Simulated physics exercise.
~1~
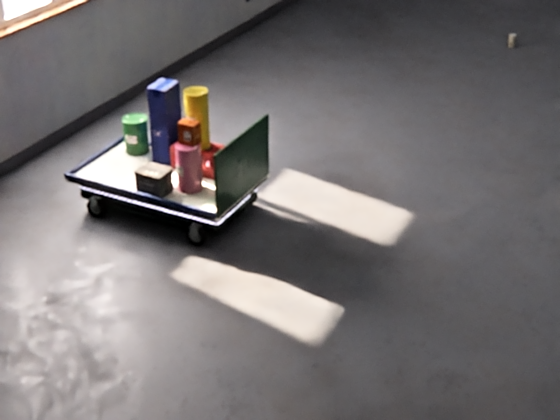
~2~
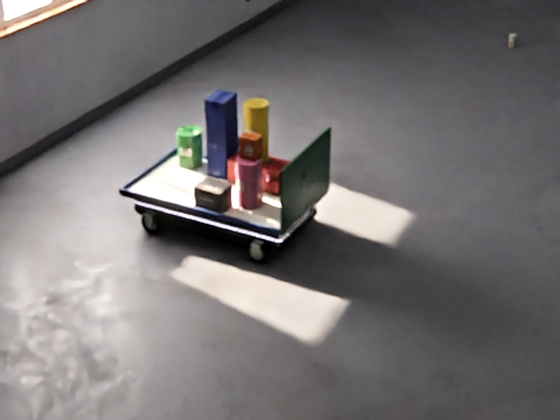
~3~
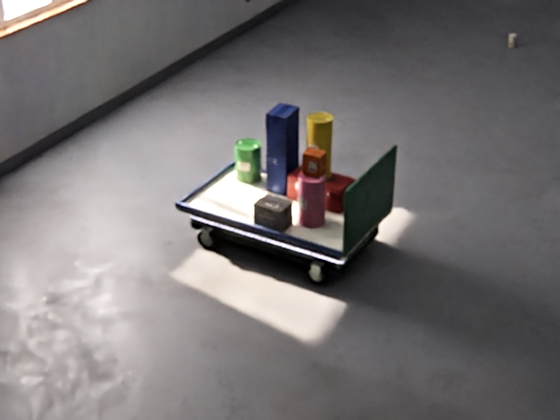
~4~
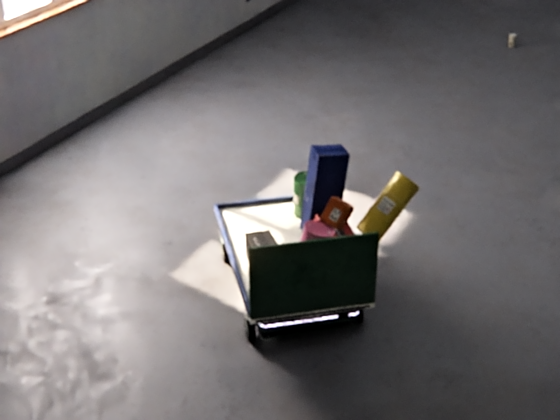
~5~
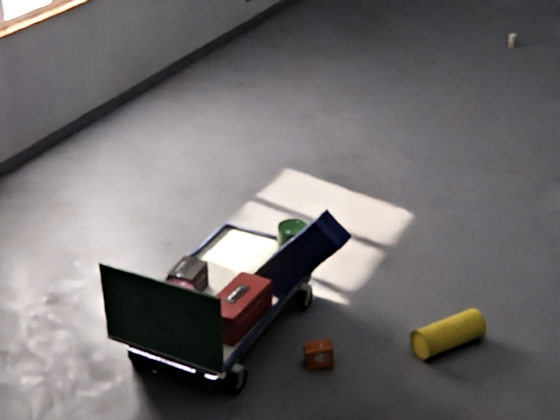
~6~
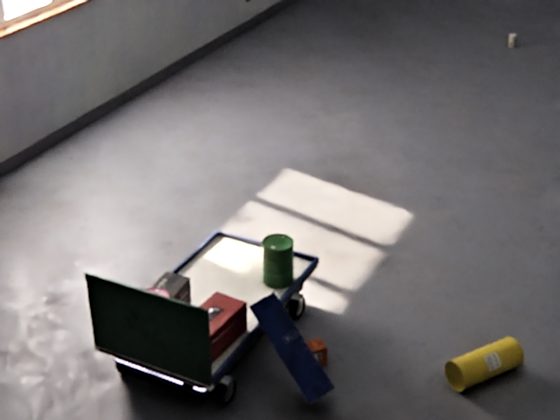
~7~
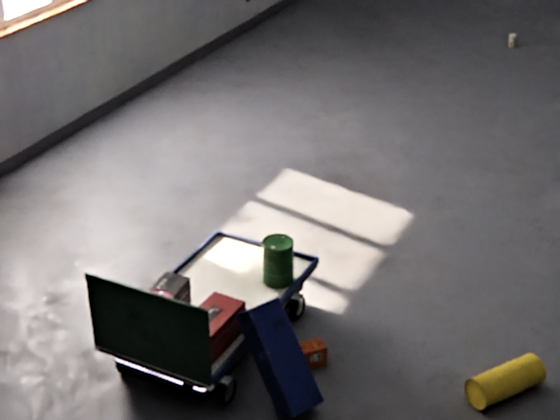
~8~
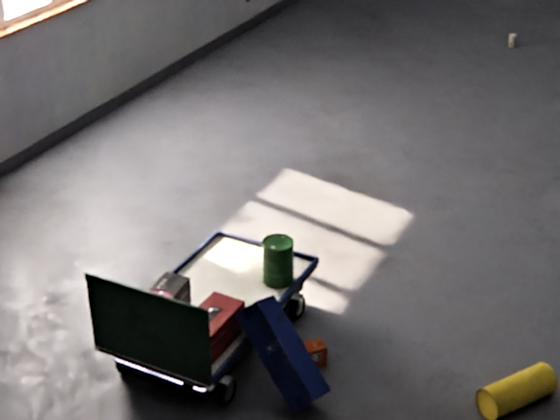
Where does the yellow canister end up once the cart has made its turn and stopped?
It ends up off the deck, lying on its side on the floor toward the lower right, well away from the cart.
